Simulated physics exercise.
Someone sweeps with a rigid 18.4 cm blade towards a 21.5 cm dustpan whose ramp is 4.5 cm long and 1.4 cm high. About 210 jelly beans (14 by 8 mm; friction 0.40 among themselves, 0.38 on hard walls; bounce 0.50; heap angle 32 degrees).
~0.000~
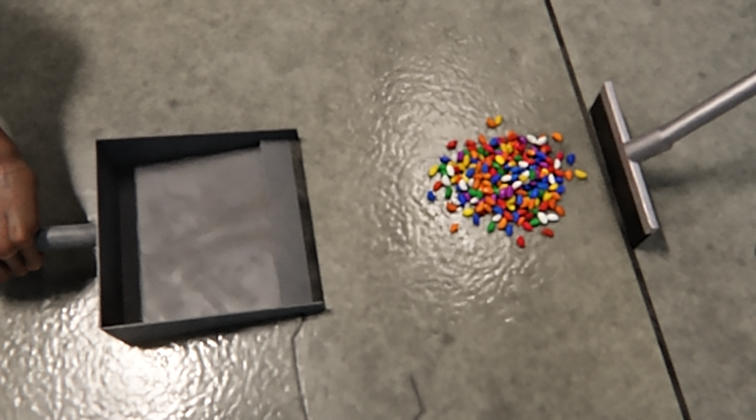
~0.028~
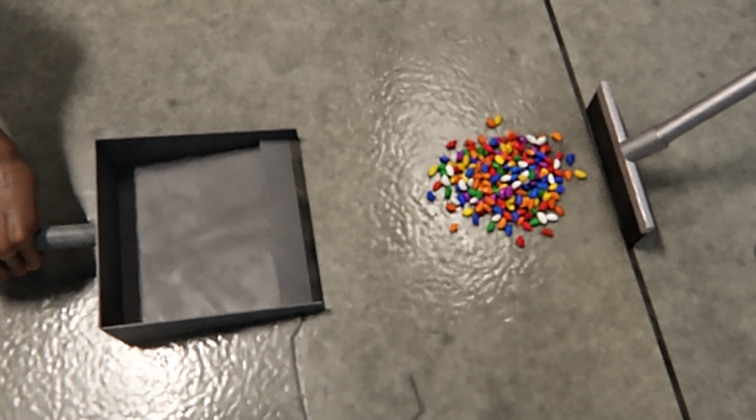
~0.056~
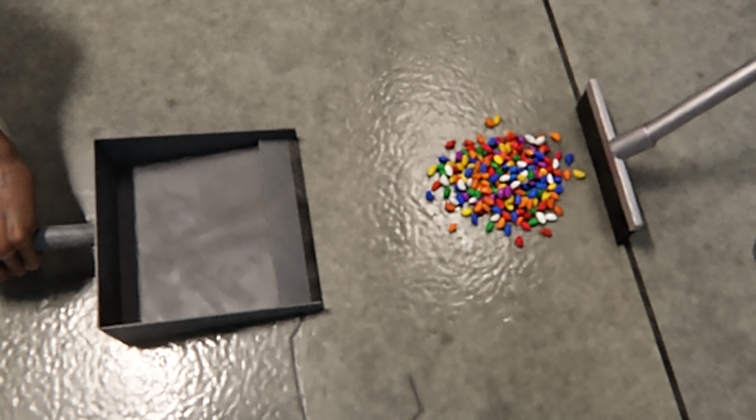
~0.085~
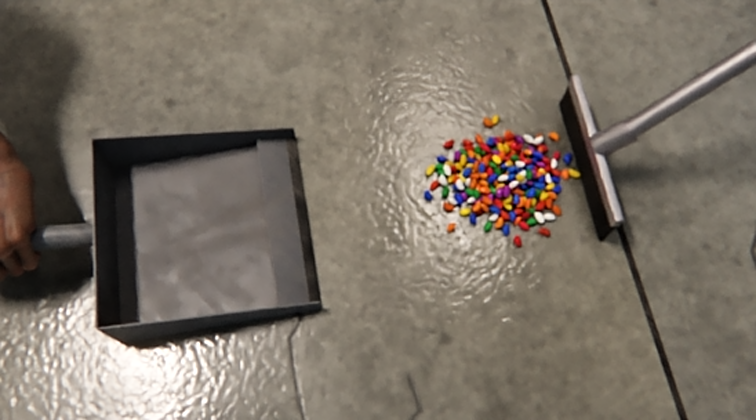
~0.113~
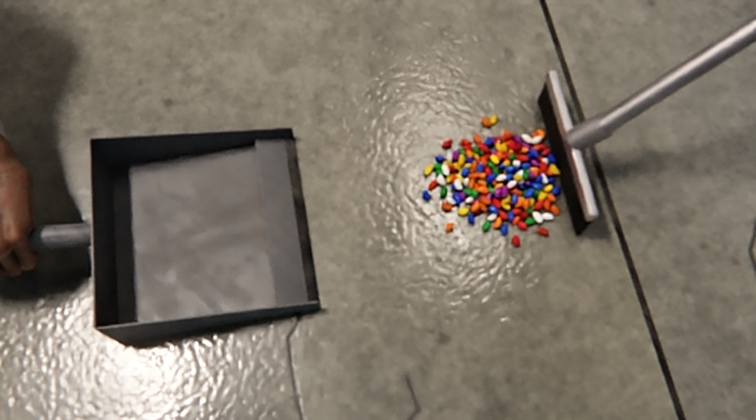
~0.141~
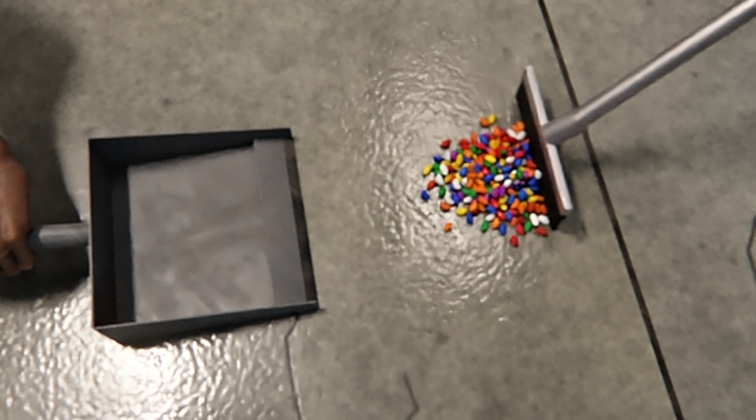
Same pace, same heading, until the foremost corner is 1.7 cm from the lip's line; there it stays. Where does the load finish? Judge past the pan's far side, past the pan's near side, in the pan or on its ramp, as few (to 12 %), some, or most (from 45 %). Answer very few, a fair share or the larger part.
Far side: A fair share, near side: Very few, pan: A fair share.
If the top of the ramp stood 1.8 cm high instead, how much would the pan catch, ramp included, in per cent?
In that case some 15 per cent.
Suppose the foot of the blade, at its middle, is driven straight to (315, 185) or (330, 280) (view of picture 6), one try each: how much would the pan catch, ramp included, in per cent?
Some 60 and 40 per cent.
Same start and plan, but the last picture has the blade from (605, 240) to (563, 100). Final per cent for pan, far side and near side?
Pan 40, far 5, near 5.
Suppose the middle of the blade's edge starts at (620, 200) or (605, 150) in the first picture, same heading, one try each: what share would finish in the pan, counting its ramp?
About 30 and 5 per cent.
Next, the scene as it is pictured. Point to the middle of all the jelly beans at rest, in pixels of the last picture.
Near (291, 173).
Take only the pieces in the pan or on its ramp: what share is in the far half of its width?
Roughly 90 per cent.
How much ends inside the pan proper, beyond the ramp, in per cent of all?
Some 5 per cent.
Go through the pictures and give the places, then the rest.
In the first picture, blade from (650, 229) to (605, 90), moved 0.0 cm, 0 of the pieces shifted so far; middle of the pieces at (503, 178); pan at (199, 237).
In the second picture, blade from (646, 228) to (602, 89), moved 0.4 cm, 0 of the pieces shifted so far; middle of the pieces at (503, 178).
In the third picture, blade from (635, 226) to (591, 87), moved 1.5 cm, 0 of the pieces shifted so far; middle of the pieces at (502, 178).
In the fourth picture, blade from (616, 221) to (573, 84), moved 3.4 cm, 0 of the pieces shifted so far; middle of the pieces at (500, 178).
In the fifth picture, blade from (591, 216) to (551, 79), moved 5.9 cm, 19 of the pieces shifted so far; middle of the pieces at (498, 178).
In the sixth picture, blade from (565, 210) to (527, 74), moved 8.5 cm, 93 of the pieces shifted so far; middle of the pieces at (495, 178); pan at (193, 236). The blade's pace is about 0.93 m/s, heading 24 degrees away from the viewer's side.
Then, at 0.30 s, middle of the blade 15 cm from the lip; 0 % over the lip, far side 10 %, near side 0 %.
After 0.41 s, middle of the blade 6 cm from the lip; 0 % over the lip, far side 25 %, near side 0 %.
Then, at 0.65 s, middle of the blade 2 cm from the lip; 25 % over the lip, far side 30 %, near side 5 %.
By 2.0 s all is still; far side 30 %, near side 5 %, pan 20 %, in front of the lip or behind the blade 45 %.
